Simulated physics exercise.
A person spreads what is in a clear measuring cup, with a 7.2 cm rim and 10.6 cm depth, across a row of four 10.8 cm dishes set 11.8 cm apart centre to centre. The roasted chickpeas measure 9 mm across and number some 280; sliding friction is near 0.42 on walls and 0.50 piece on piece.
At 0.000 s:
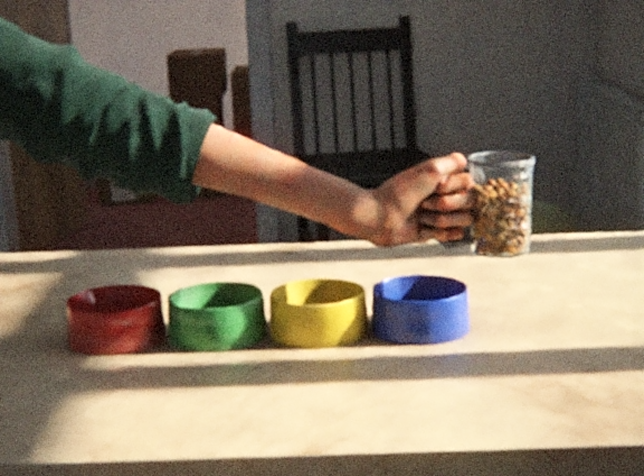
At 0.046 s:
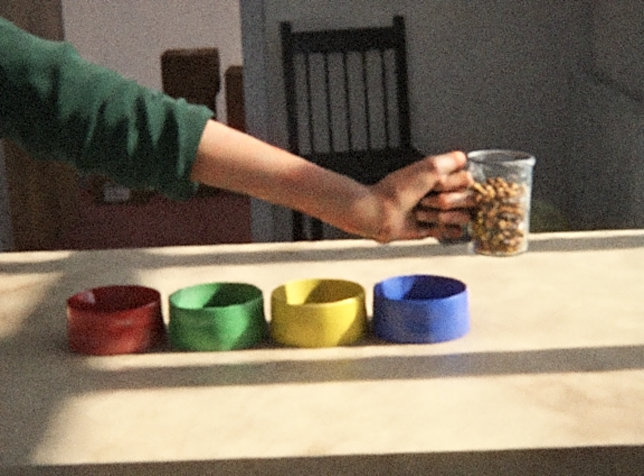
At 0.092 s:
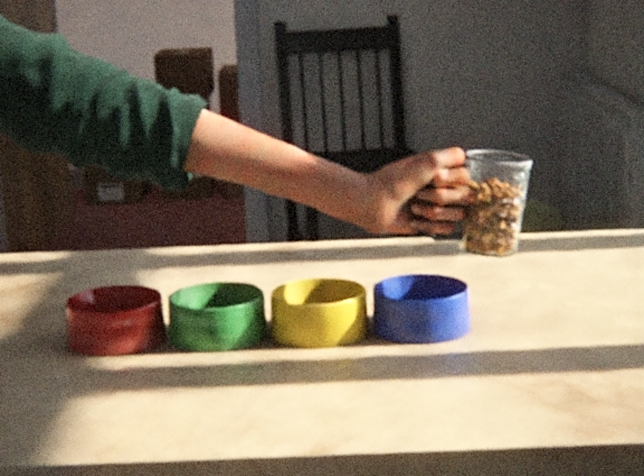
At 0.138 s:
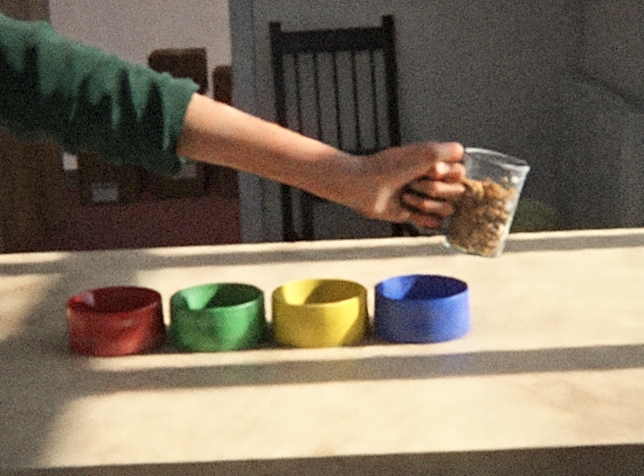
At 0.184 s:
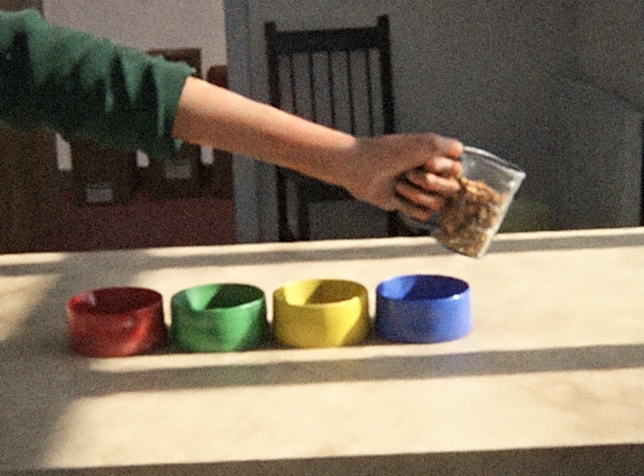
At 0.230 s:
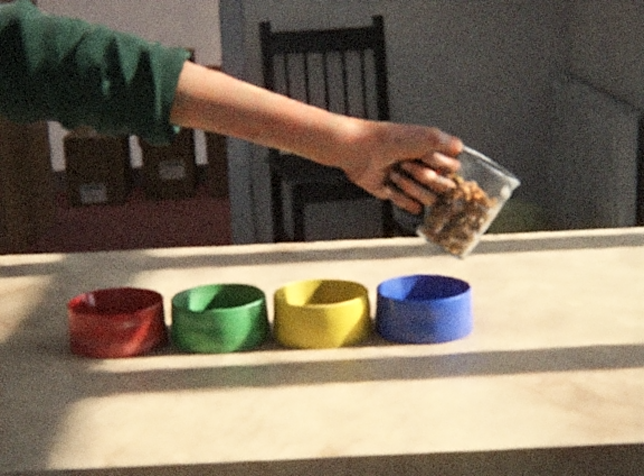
A hand reaching in from the left, in a dark green sleeve, holds a clear cup partly filled with small brown pieces, tilting it gradually rightward at first upright, its base swinging left as it drifts slightly left. Below, red, green, yellow and blue dishes stand in a left-to-right row on a pale, sunlit table. The slightly elevated front view shows a dark chair behind, shifting slightly left as the camera moves subtly.
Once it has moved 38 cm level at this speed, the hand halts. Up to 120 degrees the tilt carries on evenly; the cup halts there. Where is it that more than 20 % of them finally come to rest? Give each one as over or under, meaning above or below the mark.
Red: Under, blue: Over, green: Under, yellow: Over, counter: Under.
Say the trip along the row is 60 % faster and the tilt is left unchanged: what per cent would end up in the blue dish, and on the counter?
In that case: Blue 0, and counter 10.
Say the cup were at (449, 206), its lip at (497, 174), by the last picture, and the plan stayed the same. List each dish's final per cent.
Red 0, blue 0, green 80, yellow 20.
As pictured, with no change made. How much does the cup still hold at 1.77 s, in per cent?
Some 0 %.
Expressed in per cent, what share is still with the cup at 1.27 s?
I'd put it at roughly 0 per cent.
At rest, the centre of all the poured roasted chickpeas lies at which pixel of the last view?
I'd say roughly (384, 322).
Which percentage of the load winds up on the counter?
Some 10 in a hundred.
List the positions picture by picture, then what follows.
The first picture shows cup at (500, 205), tilt 0 degrees, lip at (532, 158), moved 0.0 cm; middle of the pieces at (500, 219); blue dish at (420, 288); yellow dish at (318, 292); green dish at (216, 295); red dish at (114, 299).
The second picture shows cup at (499, 204), tilt 2 degrees, lip at (532, 158), moved 0.2 cm; middle of the pieces at (498, 218).
The third picture shows cup at (493, 204), tilt 7 degrees, lip at (530, 160), moved 0.9 cm; middle of the pieces at (491, 218).
The fourth picture shows cup at (484, 204), tilt 15 degrees, lip at (527, 166), moved 2.0 cm; middle of the pieces at (480, 218).
The fifth picture shows cup at (475, 204), tilt 24 degrees, lip at (523, 173), moved 3.2 cm; middle of the pieces at (468, 217).
The sixth picture shows cup at (465, 205), tilt 33 degrees, lip at (517, 181), moved 4.4 cm; middle of the pieces at (457, 217); blue dish at (423, 288); yellow dish at (321, 292); green dish at (218, 297); red dish at (116, 302). Its pace works out near 195 degrees a second; the hand travels 26 cm a second.
After 0.85 s, tilt 120 degrees; cup holds 50 %, blue 40 %.
After 1.27 s, tilt 120 degrees; cup holds 0 %, blue 45 %, yellow 45 %.
Then, at 1.77 s, tilt 120 degrees; cup holds 0 %, blue 45 %, yellow 45 %.
At rest (2.1 s), red 0 %, blue 45 %, green 0 %, yellow 45 %, counter 10 %.
